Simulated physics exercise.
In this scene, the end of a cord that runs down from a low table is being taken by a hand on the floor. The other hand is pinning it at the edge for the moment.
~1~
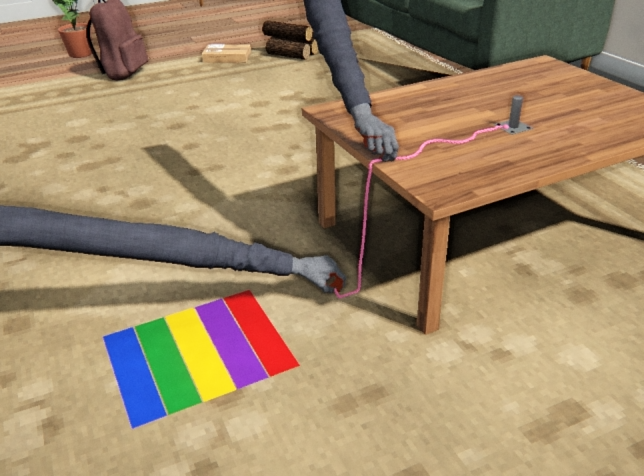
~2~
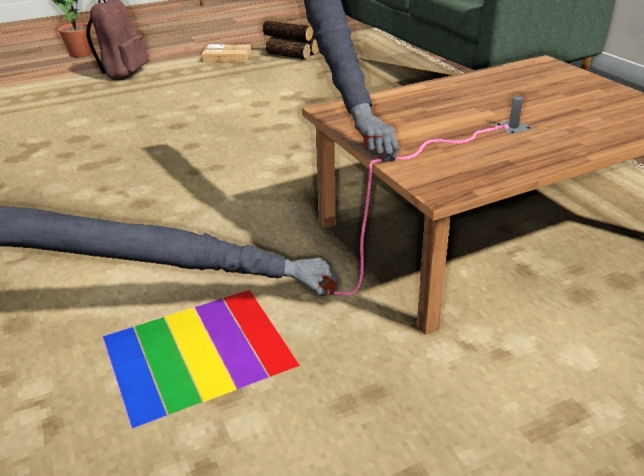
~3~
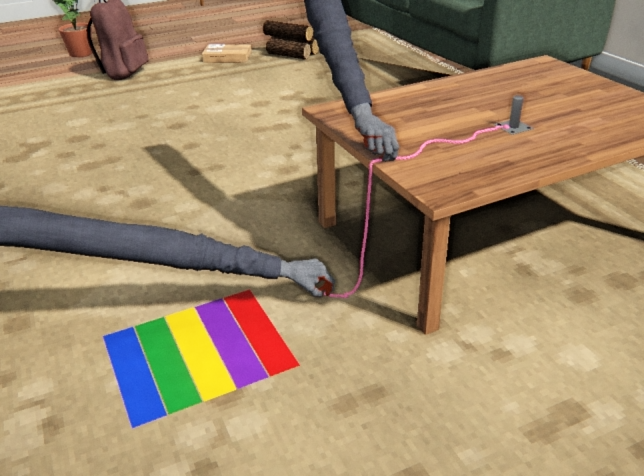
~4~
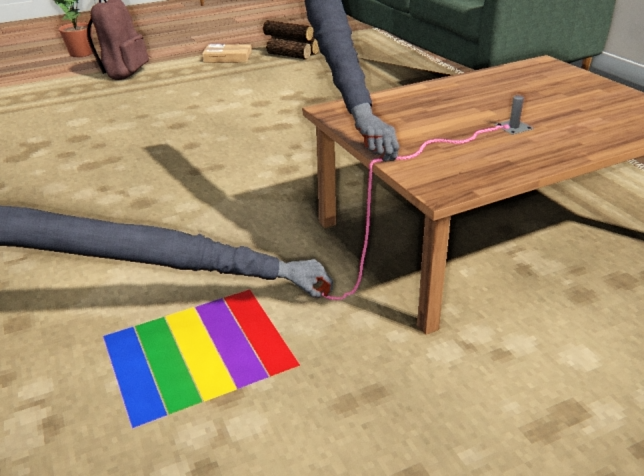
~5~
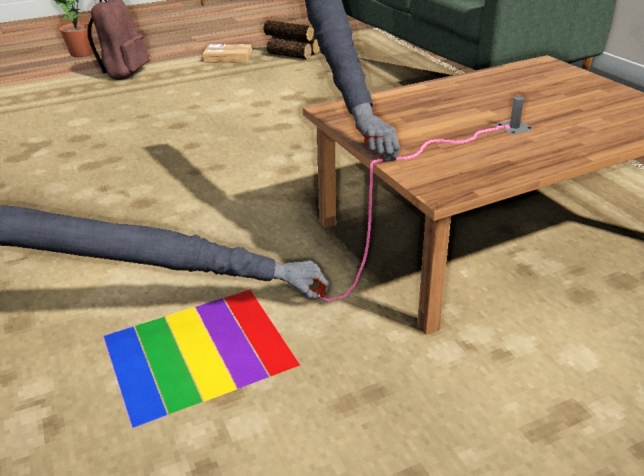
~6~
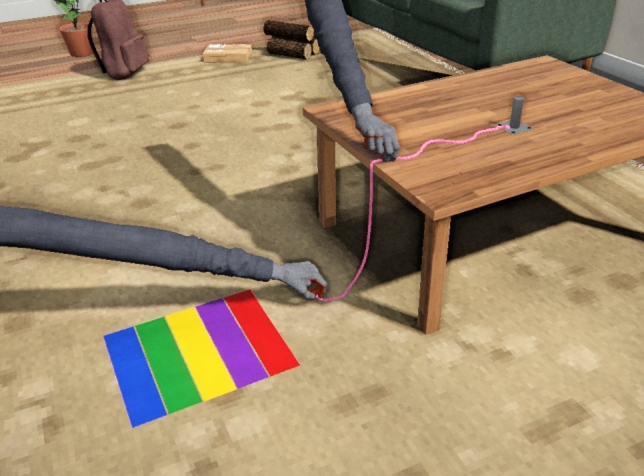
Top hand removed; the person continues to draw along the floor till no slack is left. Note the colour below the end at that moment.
Colour below: Purple.
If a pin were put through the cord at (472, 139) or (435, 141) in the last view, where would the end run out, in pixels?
Per try (px): (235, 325), (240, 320).
Early on, end near (288, 306); short of the strips.
Midway, end near (250, 318); over red.
At the end of the slack, end near (226, 326); over purple. Over purple.
